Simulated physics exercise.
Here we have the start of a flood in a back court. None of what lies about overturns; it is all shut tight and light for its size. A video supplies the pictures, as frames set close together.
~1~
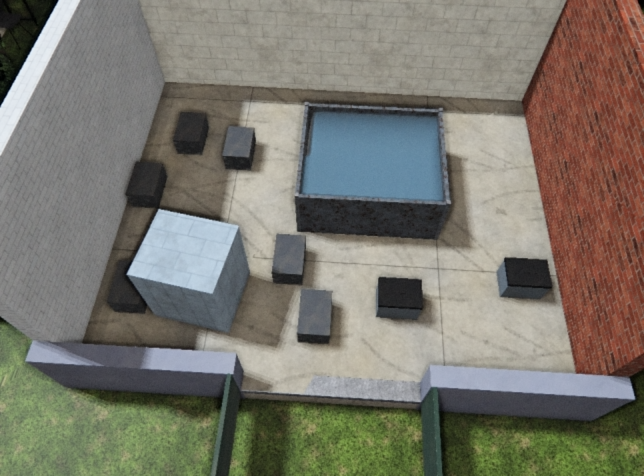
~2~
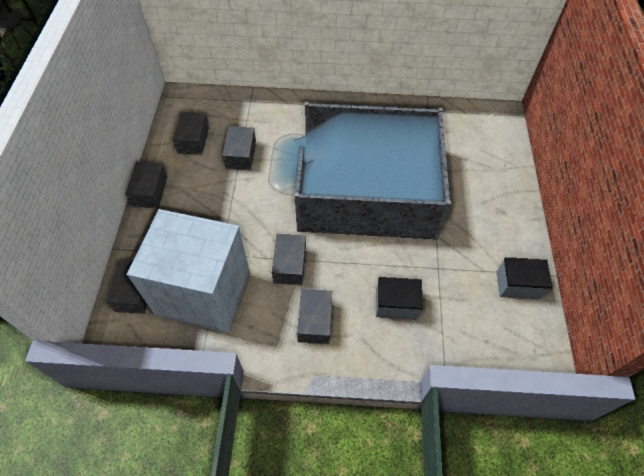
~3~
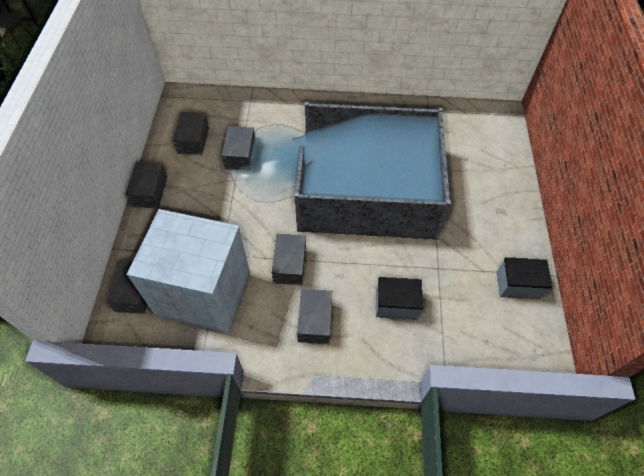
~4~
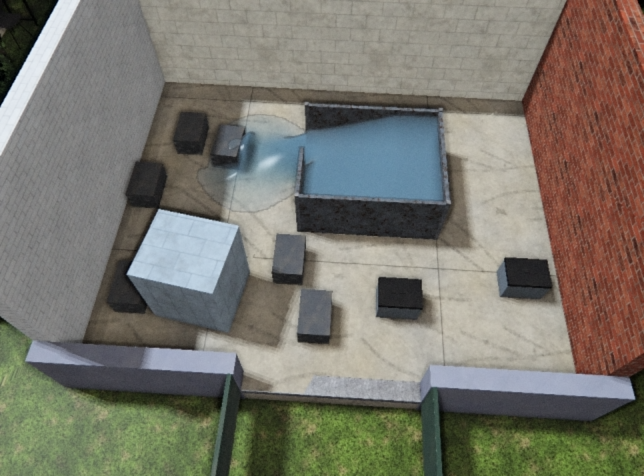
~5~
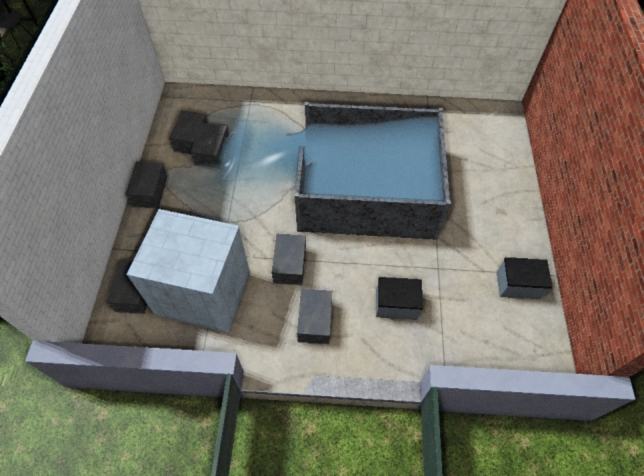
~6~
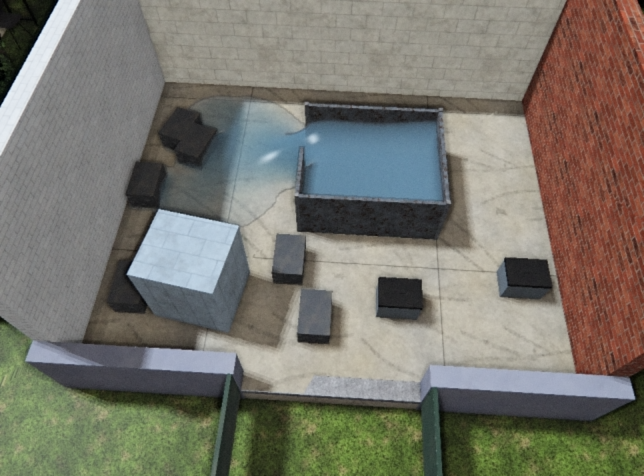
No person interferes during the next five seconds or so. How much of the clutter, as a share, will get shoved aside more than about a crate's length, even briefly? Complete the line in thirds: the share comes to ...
The share comes to between one and two thirds.
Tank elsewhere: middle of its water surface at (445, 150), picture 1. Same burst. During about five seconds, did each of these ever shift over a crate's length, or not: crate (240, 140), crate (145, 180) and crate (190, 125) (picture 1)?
In order: Went well off, went well off, went well off.
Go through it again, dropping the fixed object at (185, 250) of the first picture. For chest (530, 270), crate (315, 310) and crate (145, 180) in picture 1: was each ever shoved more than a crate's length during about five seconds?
Result, listed order: Hardly budged / knocked clear / knocked clear.
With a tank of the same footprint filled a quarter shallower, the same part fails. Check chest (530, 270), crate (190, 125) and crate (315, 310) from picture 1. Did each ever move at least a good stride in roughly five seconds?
First one stopped before it, second one reached the mark, third one stopped before it.
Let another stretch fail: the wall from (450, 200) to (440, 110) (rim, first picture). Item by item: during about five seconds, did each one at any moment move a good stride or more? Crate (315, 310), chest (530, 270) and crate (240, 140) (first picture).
Lab note - in sequence: Made it that far; made it that far; never that far.
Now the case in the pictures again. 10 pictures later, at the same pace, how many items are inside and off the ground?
By my reckoning the number comes out at 2.
A moment on, 1 of 8 are well off their spots; 0 afloat.
Next, 2 of 8 are well off their spots; 2 afloat.
Later, 3 of 8 are well off their spots; 2 afloat.
In the end, 3 of 8 are well off their spots, and 4 have been at some point; 2 afloat.
